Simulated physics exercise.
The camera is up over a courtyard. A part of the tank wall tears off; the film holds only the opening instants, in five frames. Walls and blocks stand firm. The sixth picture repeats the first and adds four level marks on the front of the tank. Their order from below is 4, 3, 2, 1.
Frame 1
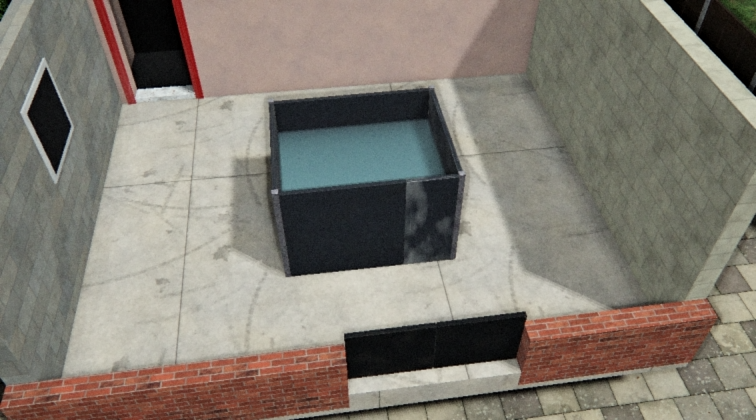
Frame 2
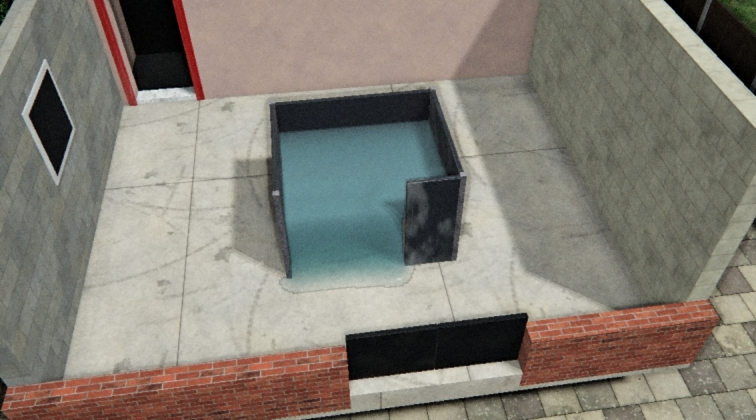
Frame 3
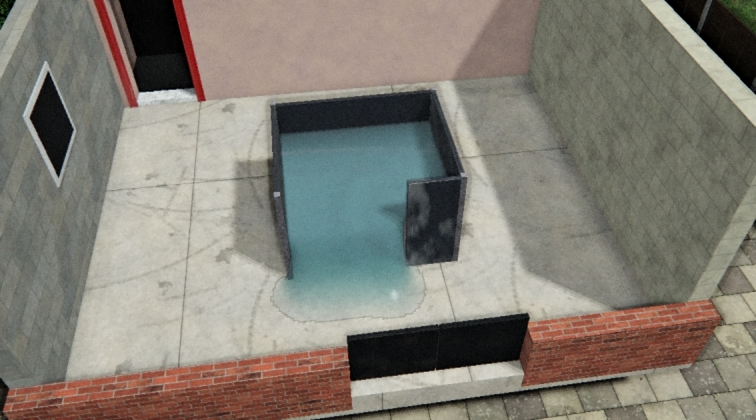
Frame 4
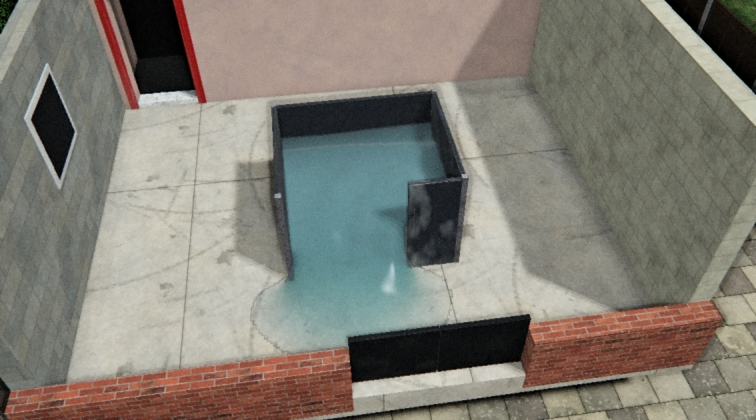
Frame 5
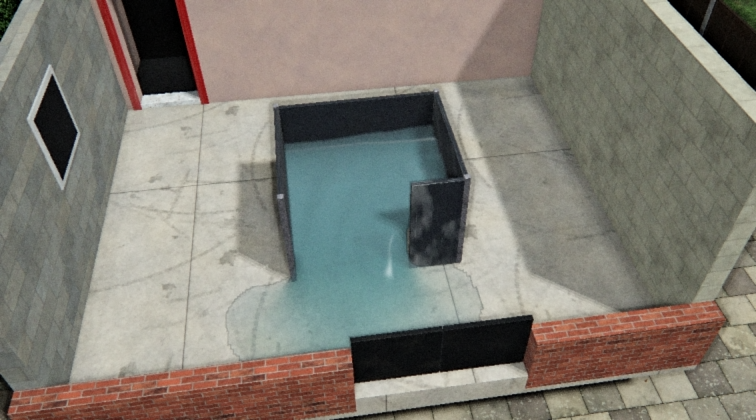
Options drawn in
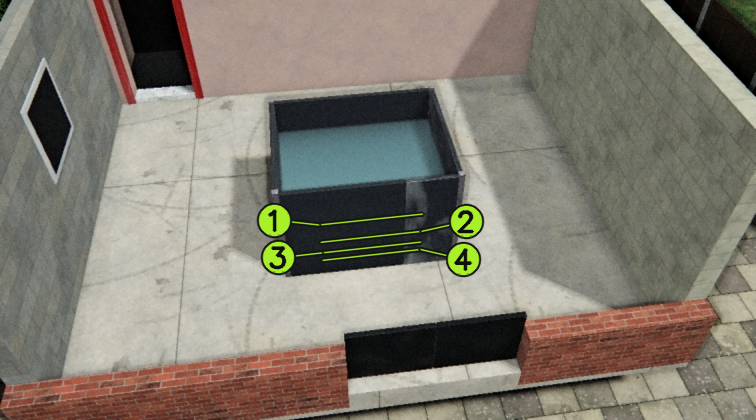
The clip opens on a walled courtyard seen from above, with still blue-green water in a dark square tank, a red-framed doorway behind and a shut black gate in front. Part of the tank's front is suddenly gone, and water pours through the gap, spreading forward and sideways across the concrete.
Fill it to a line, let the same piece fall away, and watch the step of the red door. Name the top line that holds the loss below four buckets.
The answer is level 2.
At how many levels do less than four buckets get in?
Three of them.
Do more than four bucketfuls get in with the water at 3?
No, not at all.
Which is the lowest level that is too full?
The answer is 1.
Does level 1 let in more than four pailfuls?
Yes.
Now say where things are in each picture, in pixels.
The first picture shows water in the tank at rest, its middle at (361, 165); foot of the red doorway at (166, 100); shut gate at (435, 329).
The second picture shows front seen at (289, 283), 1 % of the ground wet.
The third picture shows front seen at (280, 298), 3 % of the ground wet.
The fourth picture shows front seen at (271, 309), 7 % of the ground wet.
The fifth picture shows front seen at (241, 323), 11 % of the ground wet.
On the marked copy, 1 at (371, 219); 2 at (371, 236); 3 at (371, 247); 4 at (371, 254); from the bottom up 4, 3, 2, 1.
With 1, about 10 bucketfuls get in.
With 2, a bucket or two gets in.
With 3, nothing gets over.
With 4, nothing gets over.
